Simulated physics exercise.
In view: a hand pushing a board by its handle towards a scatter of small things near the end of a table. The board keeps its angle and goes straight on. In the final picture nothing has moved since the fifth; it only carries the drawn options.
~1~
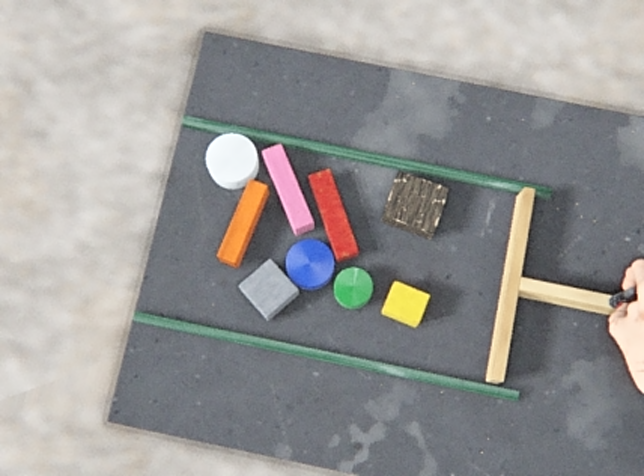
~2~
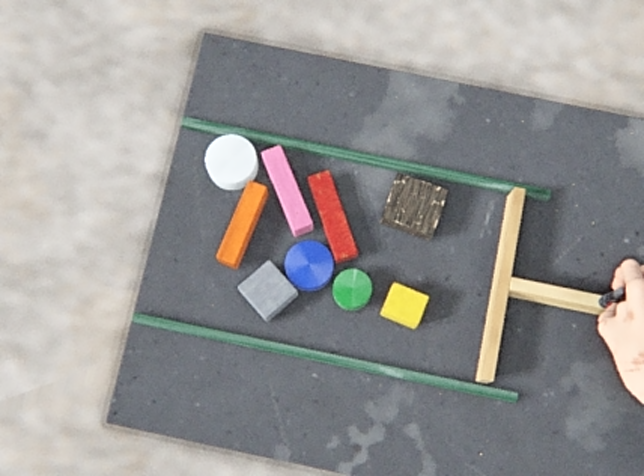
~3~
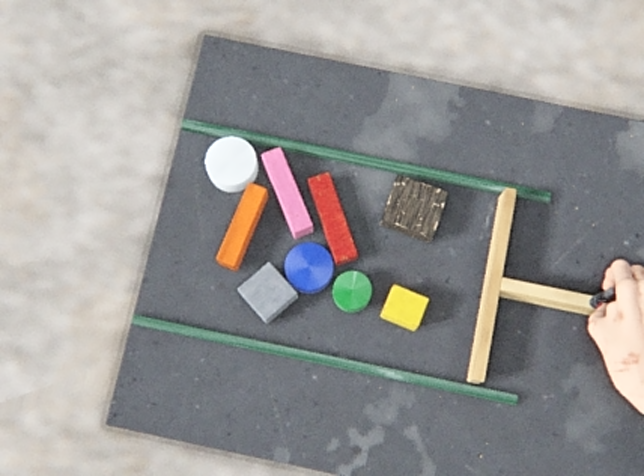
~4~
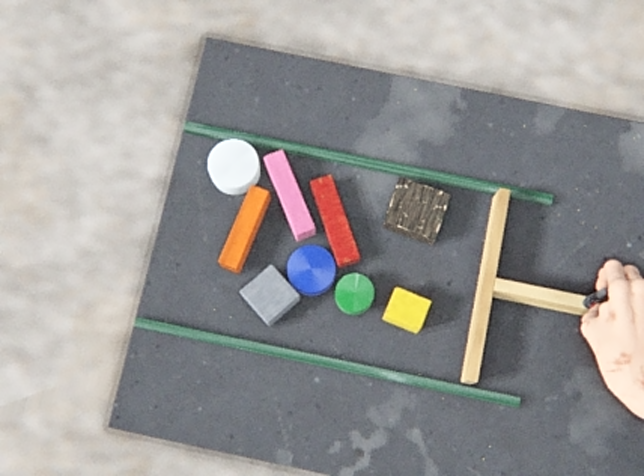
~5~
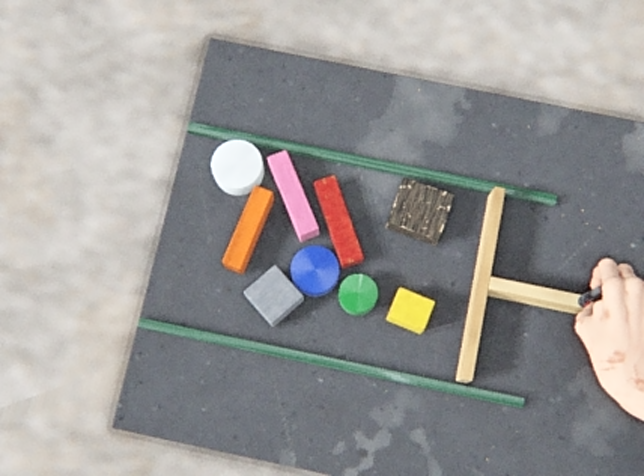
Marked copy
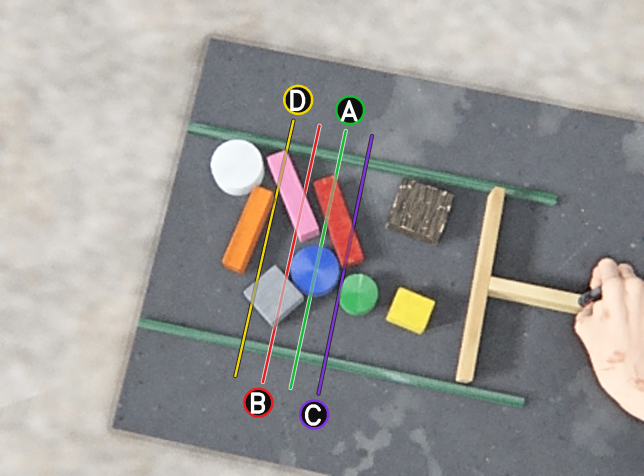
A hand slid a wooden board by its handle a short way left between two green strips, towards a scatter of small coloured blocks and round pieces, which stayed where they were, untouched.
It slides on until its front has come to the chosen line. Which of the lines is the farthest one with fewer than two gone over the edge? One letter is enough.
Stop at B.
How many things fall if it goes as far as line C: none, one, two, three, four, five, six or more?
The count is none.
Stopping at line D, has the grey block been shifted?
Yes.
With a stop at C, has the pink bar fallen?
No.
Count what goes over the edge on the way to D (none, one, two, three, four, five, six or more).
In all, two.
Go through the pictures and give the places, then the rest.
Grey block (269, 290); blue tin (310, 265); white tin (233, 161), in the first frame.
Board (505, 282); pink bar (287, 191), in the second frame.
Board (495, 282); red bar (332, 219), in the third frame.
Board (489, 283); green tin (354, 294), in the fourth frame.
Board (484, 281); grey block (274, 296); blue tin (315, 271); white tin (238, 168), in the fifth frame.
On the marked copy, A at (319, 255); B at (292, 250); C at (346, 261); D at (265, 244).
Following B. Soon after the start, board (415, 267); black block (392, 208); blue tin (309, 269).
Later, board (347, 253); white tin (229, 166); orange stick (220, 231).
In the end, board (296, 243); white tin (183, 158); orange stick (171, 221); none fallen.
As for the rest, A is within the limit but short; C is within the limit but short; D drops two.
